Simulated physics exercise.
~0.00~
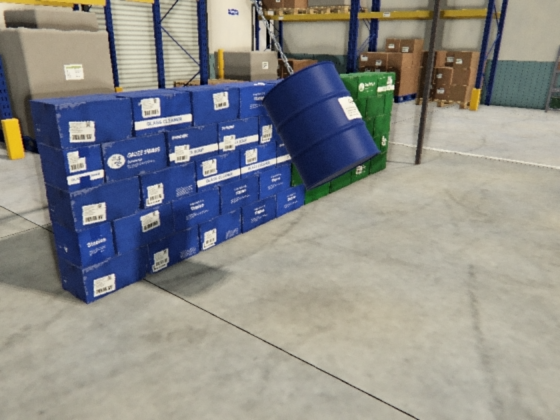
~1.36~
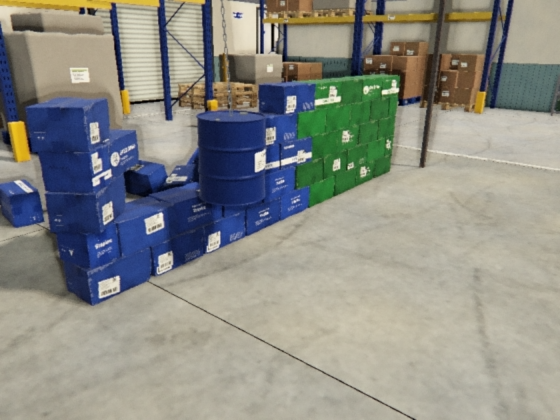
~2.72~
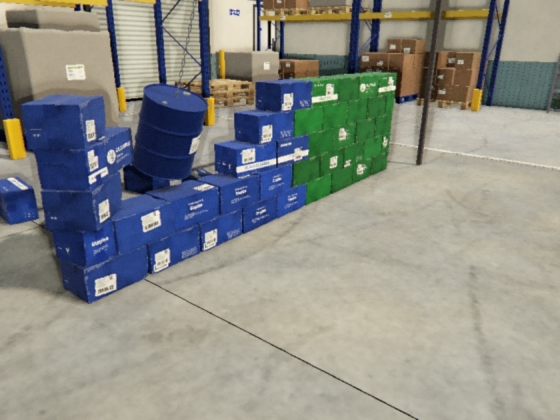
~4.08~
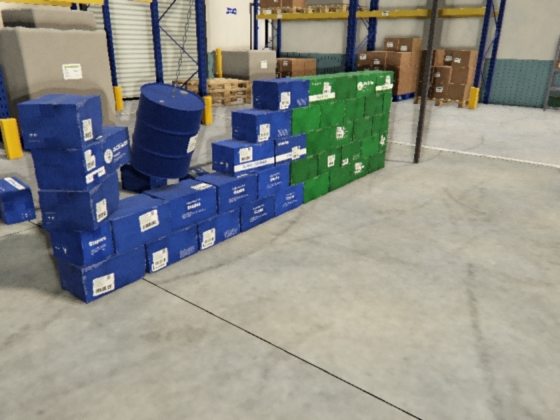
A long wall of blue boxes on the left and green boxes on the right stands on the grey floor of a warehouse, viewed from the front at an angle by a slightly swaying camera. Racking, pallets and brown cartons fill the background. A large blue drum hangs tilted near the middle of the wall. It swings left into the blue section, knocking several upper boxes loose and opening a gap, with one box lying on the floor at far left. The drum ends leaning over the gap, while the green boxes still stand stacked.
